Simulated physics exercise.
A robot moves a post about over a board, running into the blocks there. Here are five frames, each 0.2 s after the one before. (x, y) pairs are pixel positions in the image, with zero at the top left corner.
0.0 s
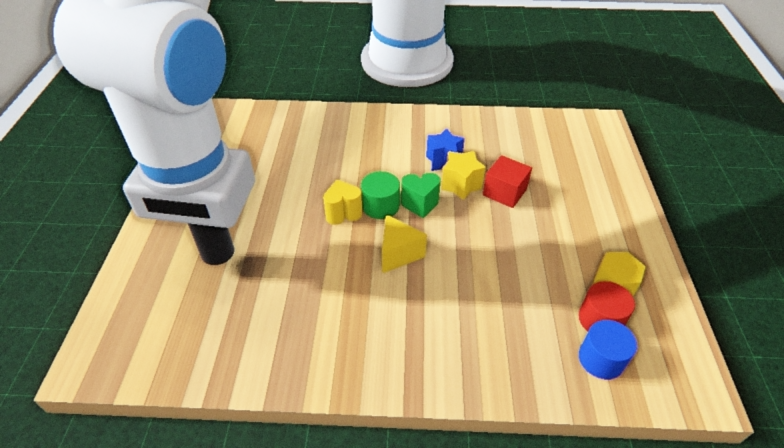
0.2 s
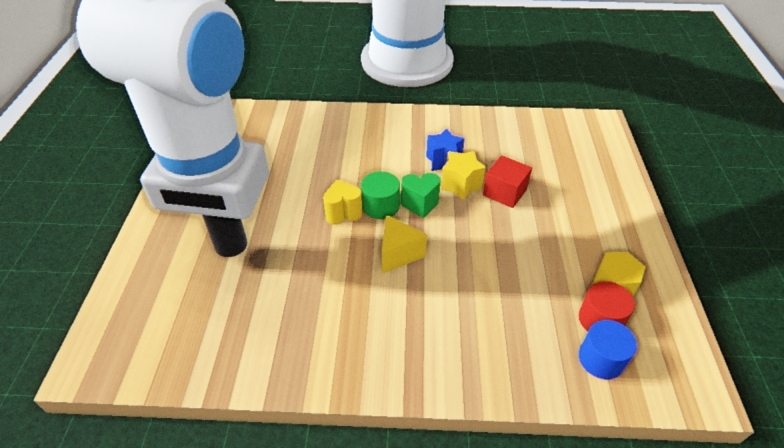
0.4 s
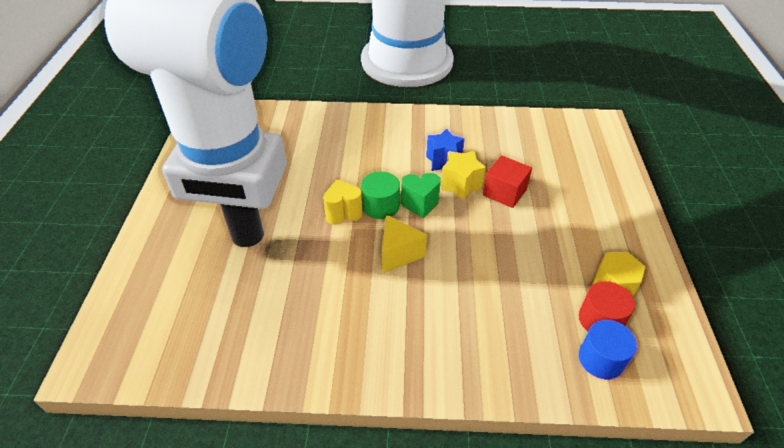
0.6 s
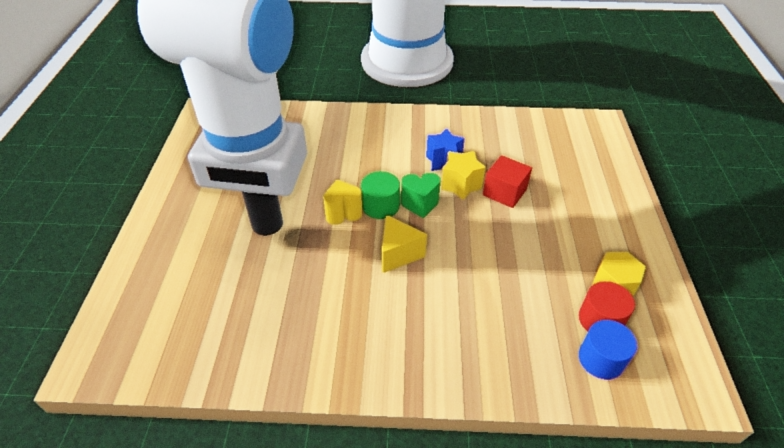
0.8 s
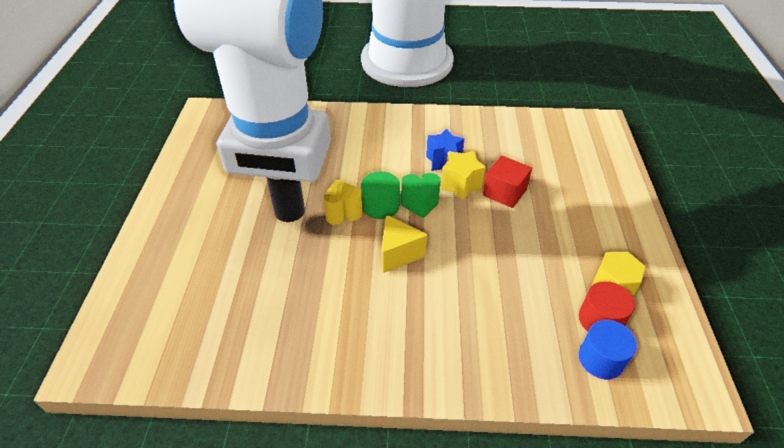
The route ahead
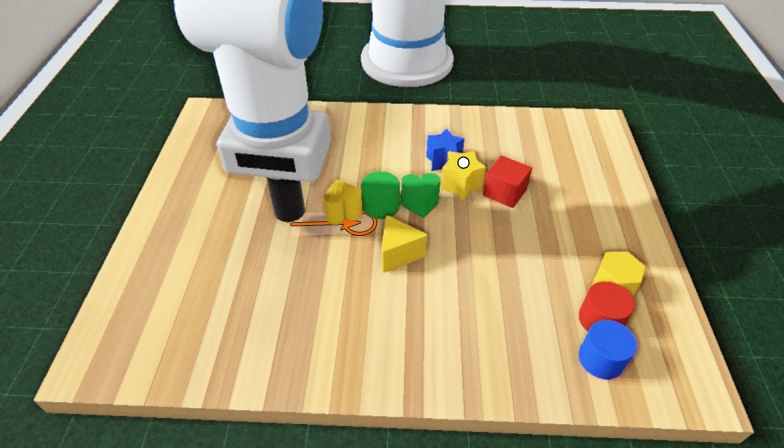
The video shows a robot arm moving a black post rightward and slightly away from the viewer across a striped wooden board, nearing a yellow heart-shaped block, while the red, blue, green and yellow blocks stay still.
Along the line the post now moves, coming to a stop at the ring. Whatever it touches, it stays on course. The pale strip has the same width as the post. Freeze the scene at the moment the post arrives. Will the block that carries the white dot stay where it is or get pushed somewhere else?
Stays put.
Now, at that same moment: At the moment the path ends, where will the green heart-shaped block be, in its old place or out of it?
It is no longer where it was.
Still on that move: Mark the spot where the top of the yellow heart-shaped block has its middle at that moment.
Its top face will be centred at roughly (372, 181).
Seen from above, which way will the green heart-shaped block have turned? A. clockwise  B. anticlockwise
Correct choice: A.
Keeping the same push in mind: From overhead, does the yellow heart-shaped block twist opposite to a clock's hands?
Final answer: Yes.
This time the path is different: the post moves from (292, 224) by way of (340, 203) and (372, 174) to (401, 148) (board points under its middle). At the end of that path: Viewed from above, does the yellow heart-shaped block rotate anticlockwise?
That would be a no.
Drawn move, from (292, 224) directly to (360, 223); the dot is on the yellow star-shaped block.
What follows on the original path. Halfway along, post (325, 211); yellow heart-shaped block (355, 189); green circular block (391, 179); green heart-shaped block (430, 181), turned 15° clockwise.
At the end, post (359, 210); yellow heart-shaped block (372, 181), turned 75° anticlockwise; green circular block (401, 167); green heart-shaped block (436, 180), turned 30° clockwise; yellow star-shaped block still.
